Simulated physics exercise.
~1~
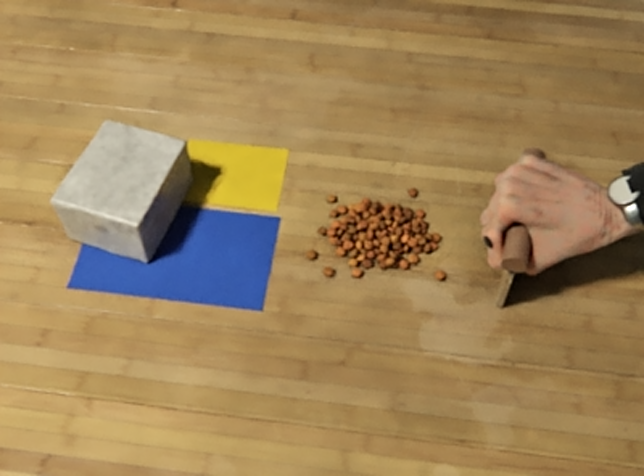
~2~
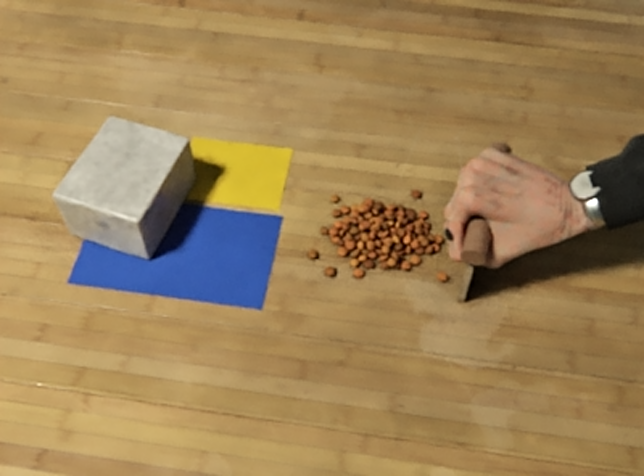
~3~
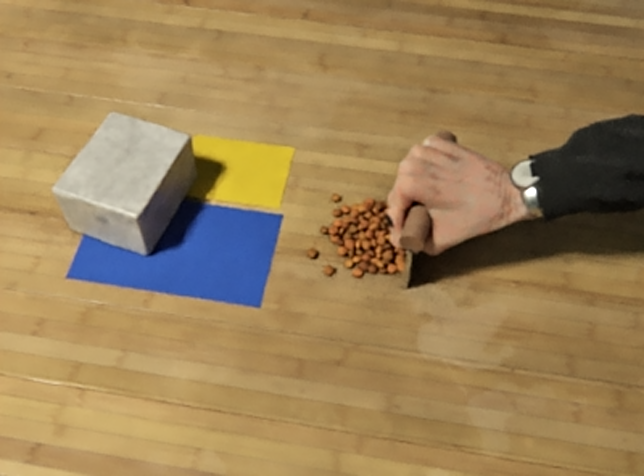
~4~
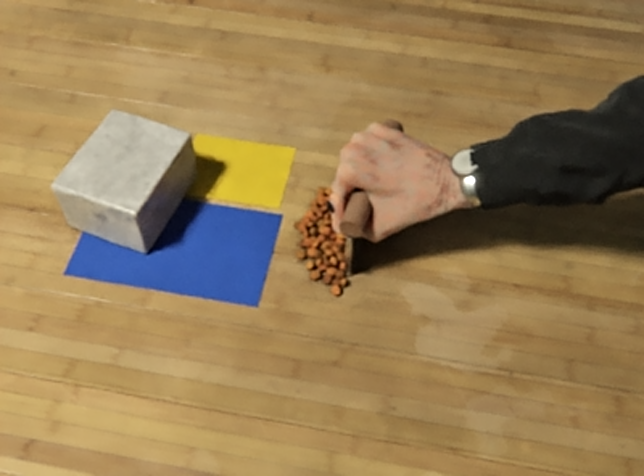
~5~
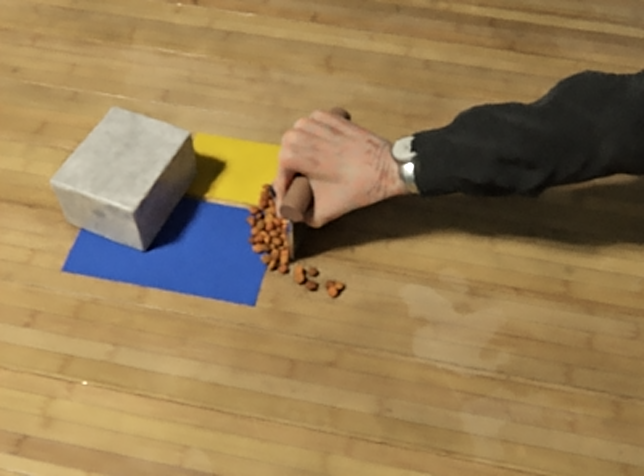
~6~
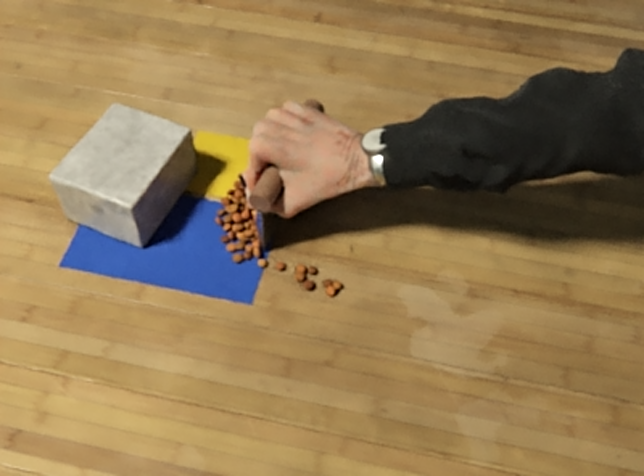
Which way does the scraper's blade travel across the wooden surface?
The blade travels to the left, pushing the small brown pieces towards the coloured mats.
